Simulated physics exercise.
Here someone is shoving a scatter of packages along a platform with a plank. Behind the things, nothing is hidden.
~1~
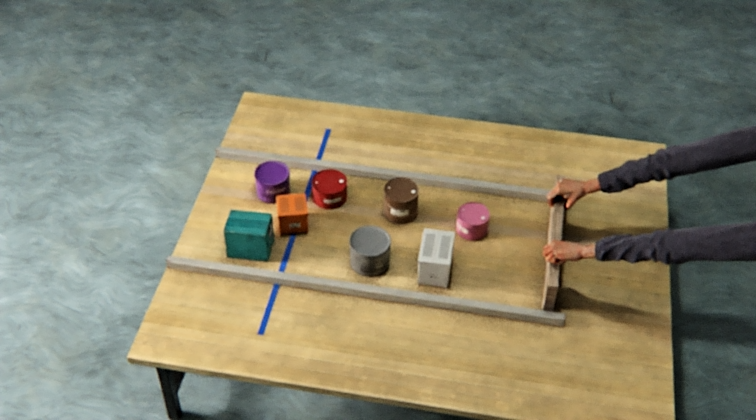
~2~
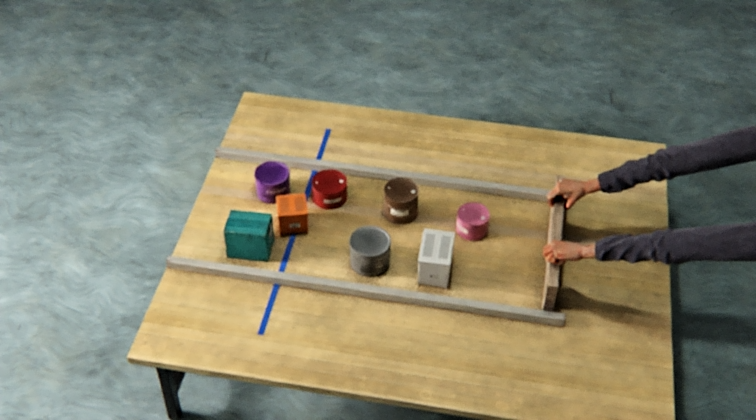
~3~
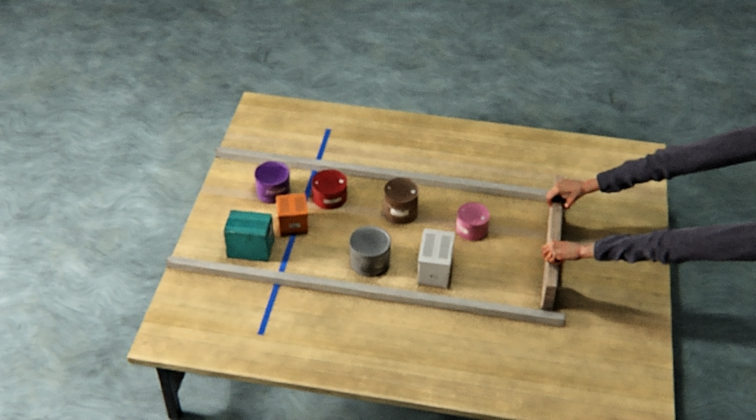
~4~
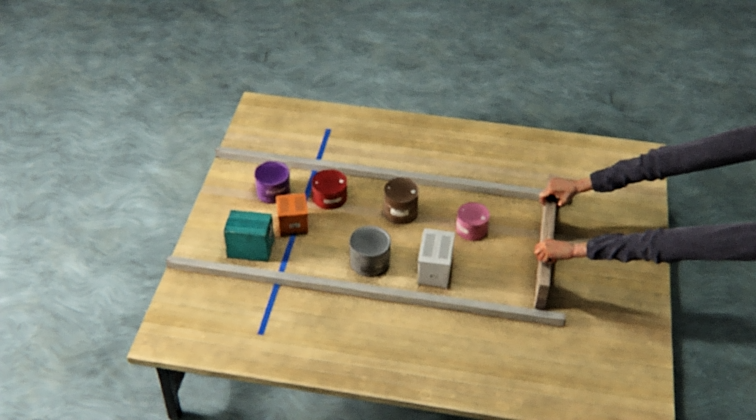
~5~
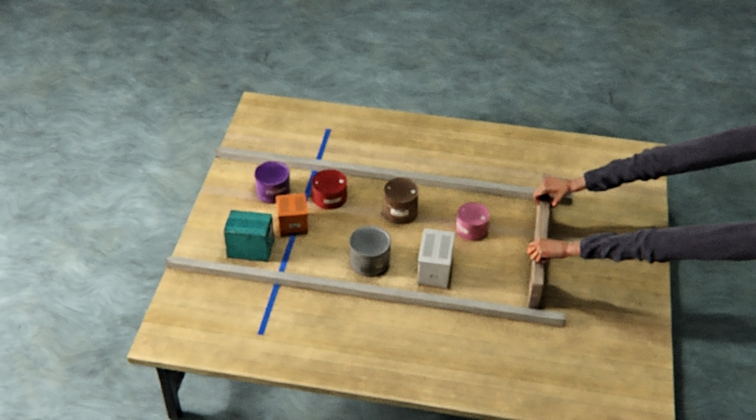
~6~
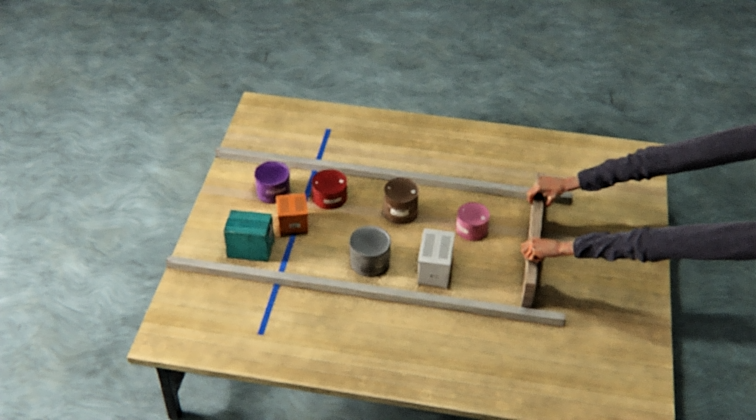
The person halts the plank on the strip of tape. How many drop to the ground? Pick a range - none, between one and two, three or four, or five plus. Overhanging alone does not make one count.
Range: None.
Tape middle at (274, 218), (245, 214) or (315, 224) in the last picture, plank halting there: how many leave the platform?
Try by try, 1, 2 and 0.
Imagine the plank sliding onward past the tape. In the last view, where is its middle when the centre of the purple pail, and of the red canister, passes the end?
(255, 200) and (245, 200), more or less.
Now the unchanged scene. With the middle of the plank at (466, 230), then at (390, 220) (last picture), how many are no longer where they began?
At first I count 1, and then 5.
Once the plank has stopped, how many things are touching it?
That makes 3.
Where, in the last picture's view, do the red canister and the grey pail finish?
The red canister stops around (259, 175); the grey pail around (239, 233).
A little later, none off yet; turquoise parcel at rest near (249, 236); purple pail at rest near (273, 182); orange tote at rest near (293, 215).
When it is over, the number that fall off is zero.
